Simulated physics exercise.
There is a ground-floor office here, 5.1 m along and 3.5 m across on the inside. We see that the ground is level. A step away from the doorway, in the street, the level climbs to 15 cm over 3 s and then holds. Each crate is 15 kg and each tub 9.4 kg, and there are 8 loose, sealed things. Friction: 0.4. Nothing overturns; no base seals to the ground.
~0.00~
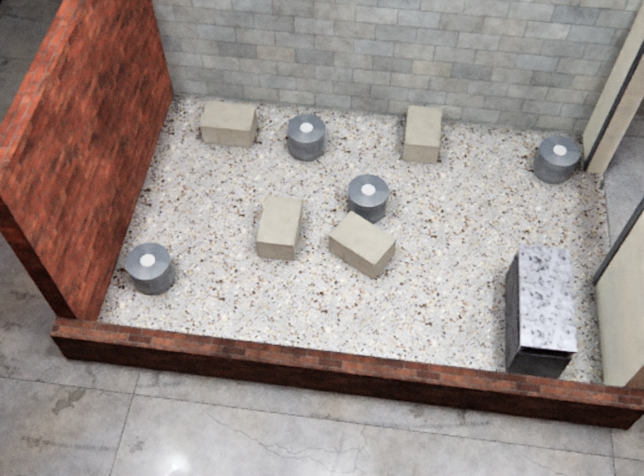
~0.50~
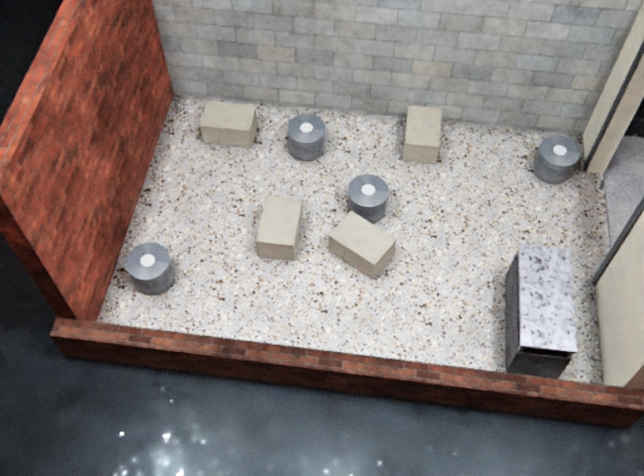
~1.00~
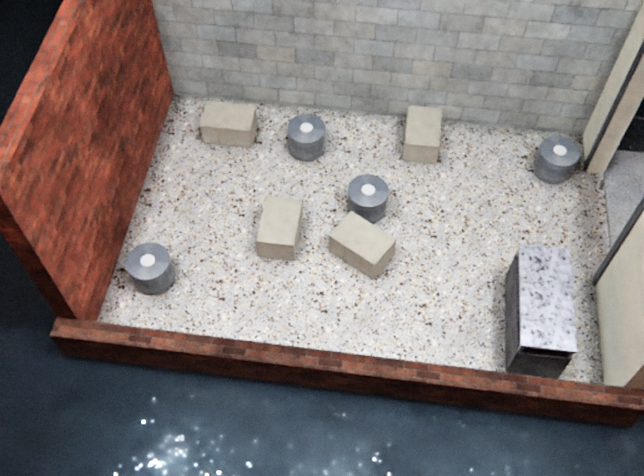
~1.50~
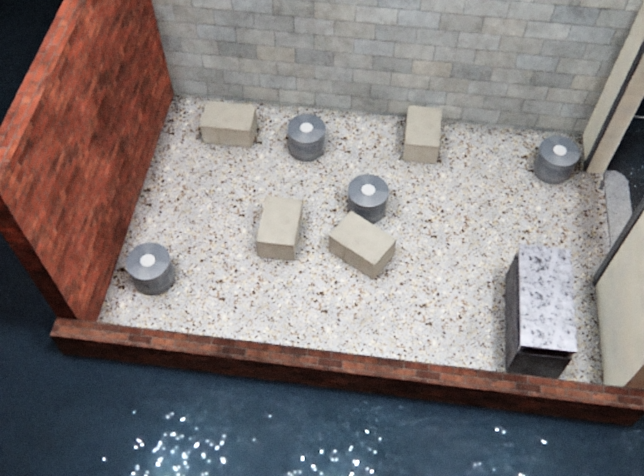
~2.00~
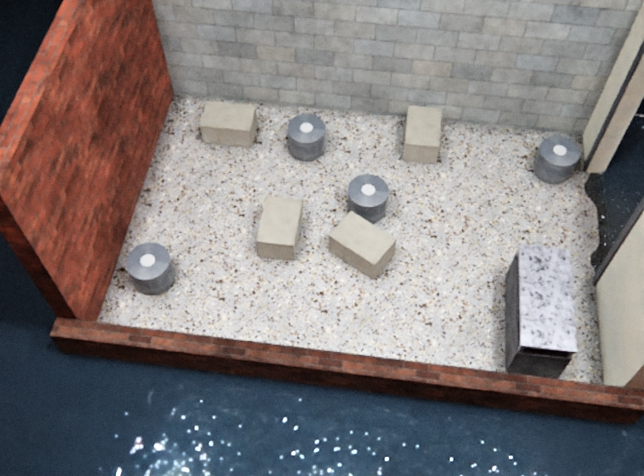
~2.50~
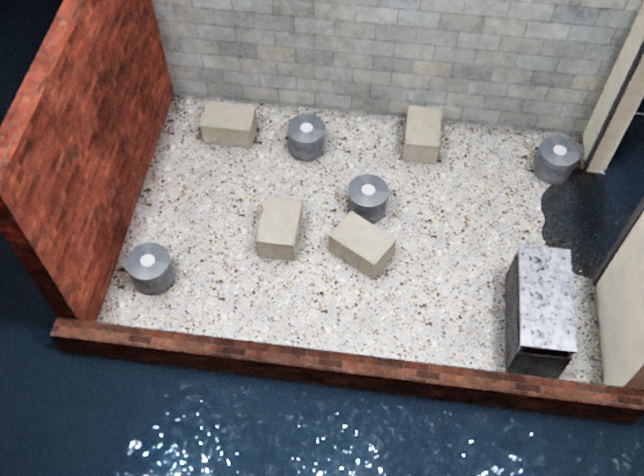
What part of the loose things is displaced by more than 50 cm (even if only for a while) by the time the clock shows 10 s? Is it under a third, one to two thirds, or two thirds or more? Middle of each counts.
My guess is it lands in the middle band.
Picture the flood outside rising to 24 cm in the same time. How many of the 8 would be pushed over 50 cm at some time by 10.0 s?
That would make 7 of them.
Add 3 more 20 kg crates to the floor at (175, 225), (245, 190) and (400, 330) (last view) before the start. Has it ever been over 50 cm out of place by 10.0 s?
In turn: Within the mark, within the mark, within the mark.
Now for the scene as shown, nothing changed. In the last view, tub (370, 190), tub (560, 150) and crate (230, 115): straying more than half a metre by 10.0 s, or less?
In turn: Over, under, under.
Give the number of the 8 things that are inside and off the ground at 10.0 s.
Count at that moment: 5.
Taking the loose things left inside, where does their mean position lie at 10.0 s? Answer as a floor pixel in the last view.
Near (272, 191).
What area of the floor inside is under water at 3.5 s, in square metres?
About 2.5 m2.
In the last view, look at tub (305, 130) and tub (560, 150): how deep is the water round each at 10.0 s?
About 7 and 5 cm.
After 3.5 s 0 of 8 are over 50 cm from their spots; 0 afloat.
After 4.5 s 0 of 8 are over 50 cm from their spots; 0 afloat.
After 7.0 s 2 of 8 are over 50 cm from their spots; 0 afloat.
After 10.0 s 5 of 8 are over 50 cm from their spots, and 5 have been at some point; 5 afloat.
